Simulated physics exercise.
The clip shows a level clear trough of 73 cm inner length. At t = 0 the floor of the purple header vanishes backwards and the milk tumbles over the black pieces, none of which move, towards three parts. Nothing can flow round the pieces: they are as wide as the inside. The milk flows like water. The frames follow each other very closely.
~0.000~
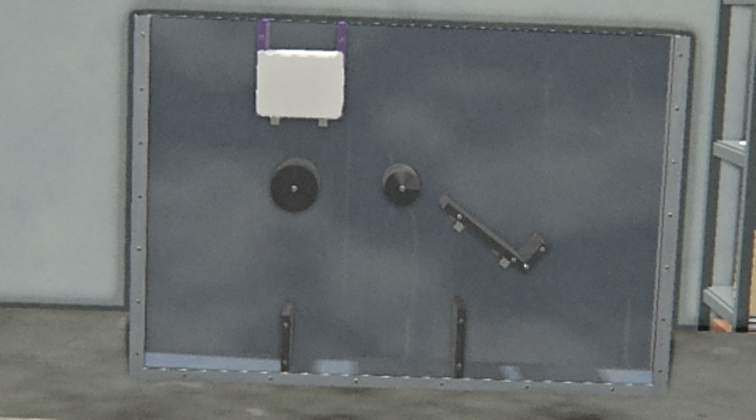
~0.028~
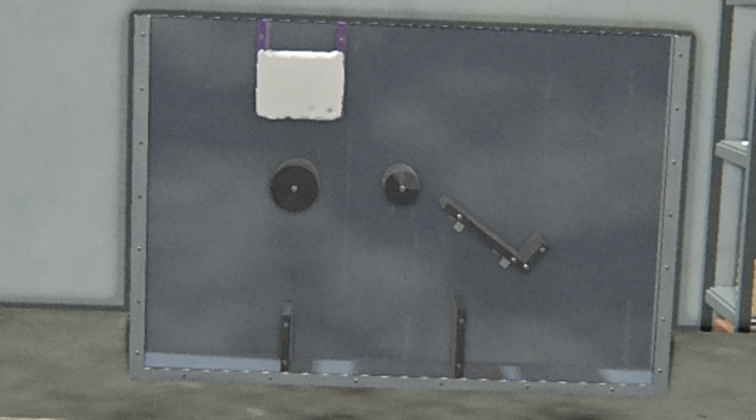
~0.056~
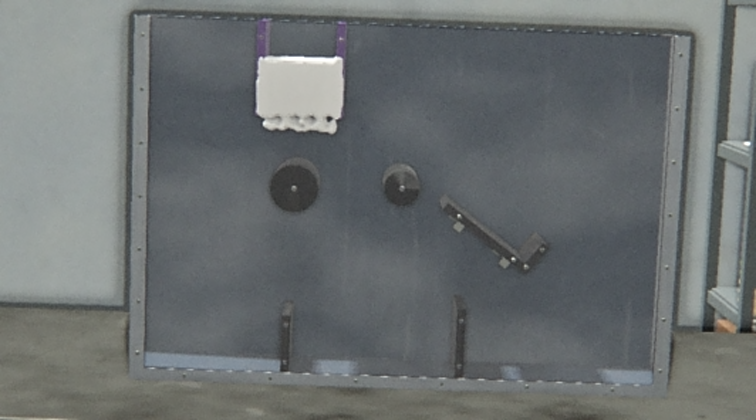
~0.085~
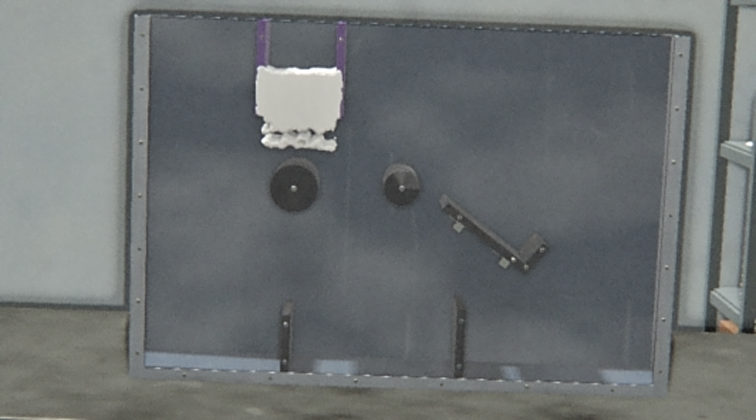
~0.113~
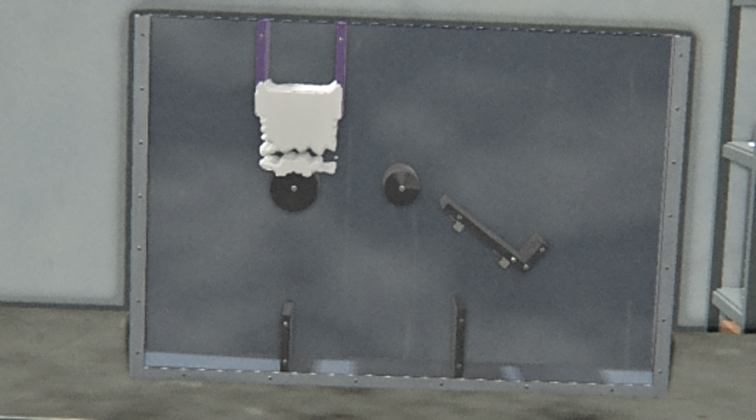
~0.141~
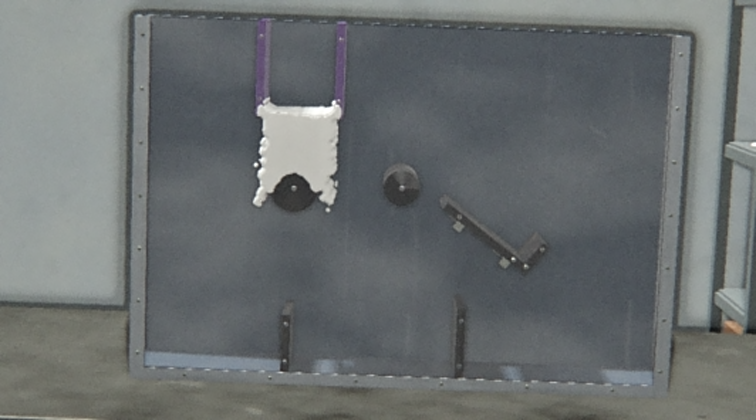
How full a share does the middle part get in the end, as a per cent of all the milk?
About 55 per cent.
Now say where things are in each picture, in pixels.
Bottom of the milk (322, 112); top (278, 54); the piece under the header is centred near (294, 189); divider tops at (286, 317) and (462, 311), in the first frame.
Bottom of the milk (333, 119); top (329, 57), in the second frame.
Bottom of the milk (297, 130); top (322, 63), in the third frame.
Bottom of the milk (322, 148); top (327, 75); below the header it spans (263, 129) to (334, 123), in the fourth frame.
Bottom of the milk (321, 171); top (330, 92); below the header it spans (263, 149) to (333, 146), in the fifth frame.
Bottom of the milk (257, 201); top (268, 111); below the header it spans (259, 177) to (332, 203), in the sixth frame.
After 0.26 s 58 per cent has yet to come down; below, left 19, middle 23, right 0.
After 0.42 s 20 per cent has yet to come down; below, left 37, middle 42, right 0.
After 0.82 s 2 per cent has yet to come down; below, left 45, middle 52, right 0.
In the end the left part holds 46, the middle 54 and the right 0 per cent.
